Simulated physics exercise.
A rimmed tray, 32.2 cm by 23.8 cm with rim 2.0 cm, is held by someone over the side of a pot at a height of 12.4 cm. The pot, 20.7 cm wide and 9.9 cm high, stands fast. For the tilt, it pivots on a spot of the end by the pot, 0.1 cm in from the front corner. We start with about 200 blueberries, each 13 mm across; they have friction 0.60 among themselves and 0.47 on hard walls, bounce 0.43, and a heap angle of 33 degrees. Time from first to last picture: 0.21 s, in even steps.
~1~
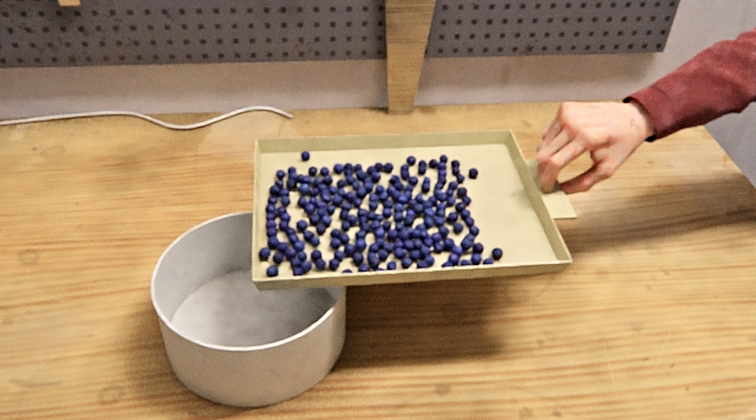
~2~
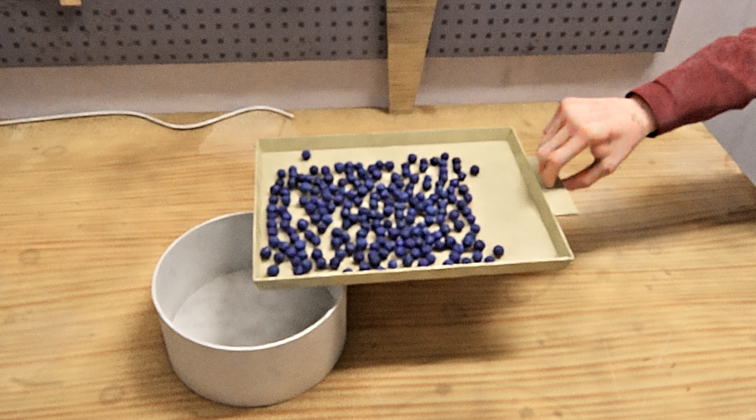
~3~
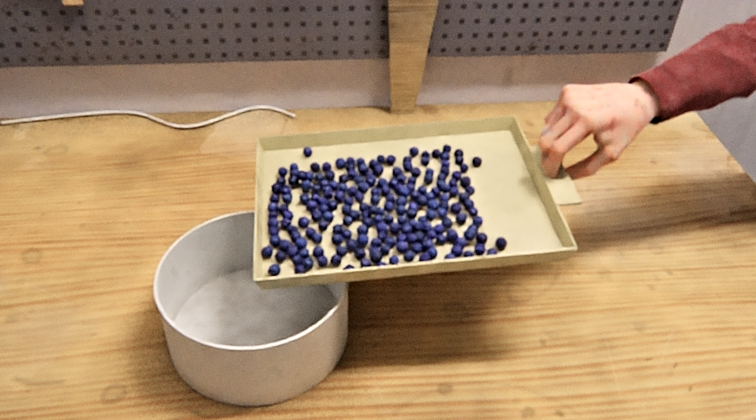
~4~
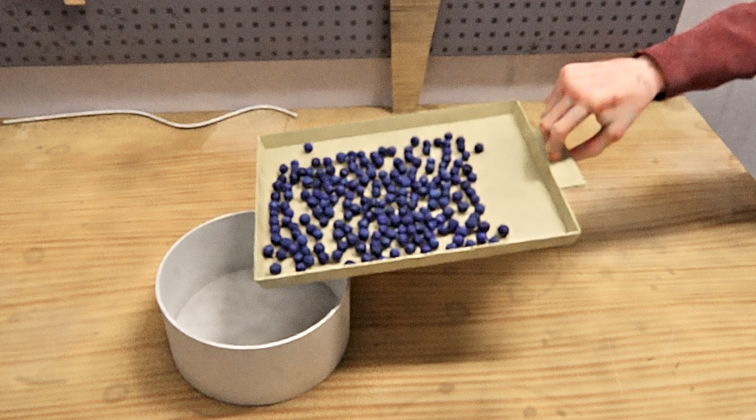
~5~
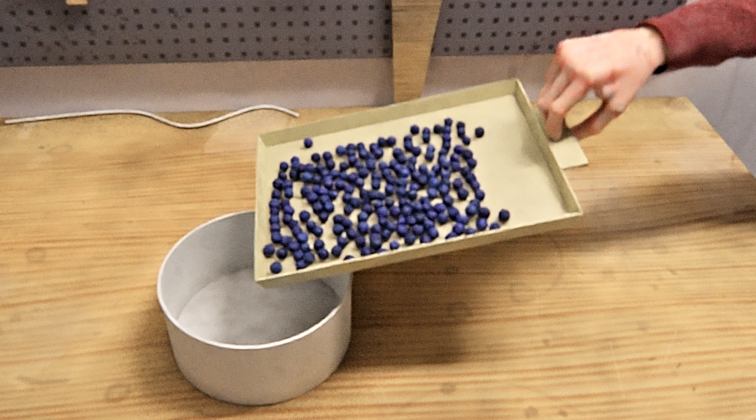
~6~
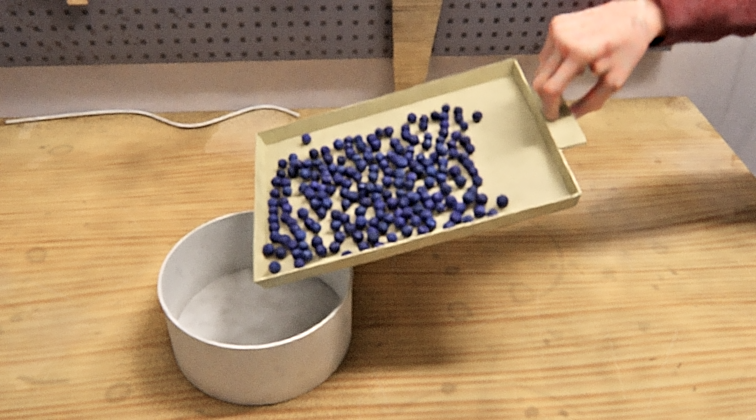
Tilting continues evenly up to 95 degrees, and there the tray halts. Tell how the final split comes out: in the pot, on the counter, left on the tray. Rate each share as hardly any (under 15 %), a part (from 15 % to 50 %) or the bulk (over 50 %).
Pot: The bulk; counter: A part; left on the tray: Hardly any.
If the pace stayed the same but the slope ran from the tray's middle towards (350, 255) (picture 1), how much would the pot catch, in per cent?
Around 35 percent of them.
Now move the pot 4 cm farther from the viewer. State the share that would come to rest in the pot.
In that case about 75 percent would end up there.
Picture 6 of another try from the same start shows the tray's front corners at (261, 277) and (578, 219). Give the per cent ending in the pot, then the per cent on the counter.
You'd end with pot at 65 and counter at 35.
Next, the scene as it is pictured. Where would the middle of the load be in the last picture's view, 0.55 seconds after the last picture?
By then the middle of the load sits around (253, 183).
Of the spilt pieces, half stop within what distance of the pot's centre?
Some 18 centimetres.
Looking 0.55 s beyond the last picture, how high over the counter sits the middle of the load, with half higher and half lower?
About 20 cm.
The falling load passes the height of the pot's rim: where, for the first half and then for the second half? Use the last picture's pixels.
First near (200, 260), then at (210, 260).
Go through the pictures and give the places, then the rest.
The first picture shows tray tilt 0 degrees, front corners at (258, 277) and (566, 258); middle of the pieces at (378, 218); pot at (251, 273).
The second picture shows tray tilt 1 degrees, front corners at (259, 276) and (568, 255); middle of the pieces at (379, 217).
The third picture shows tray tilt 3 degrees, front corners at (259, 276) and (571, 245), lowest corner left front; middle of the pieces at (380, 212).
The fourth picture shows tray tilt 7 degrees, front corners at (260, 276) and (575, 229), lowest corner left front; middle of the pieces at (381, 205).
The fifth picture shows tray tilt 12 degrees, front corners at (260, 276) and (576, 210), lowest corner left front; middle of the pieces at (381, 197).
The sixth picture shows tray tilt 17 degrees, front corners at (259, 277) and (575, 192), lowest corner left front; middle of the pieces at (378, 189); pot at (257, 272).
Then, 0.33 s after the last picture, tilt 55 degrees; the tray holds 100 %, the pot 0 %.
Then, 0.55 s after the last picture, tilt 80 degrees; the tray holds 95 %, the pot 0 %.
Then, 0.89 s after the last picture, tilt 95 degrees; the tray holds 15 %, the pot 55 %.
In the end, pot 70 %, counter 30 %, tray 0 %.
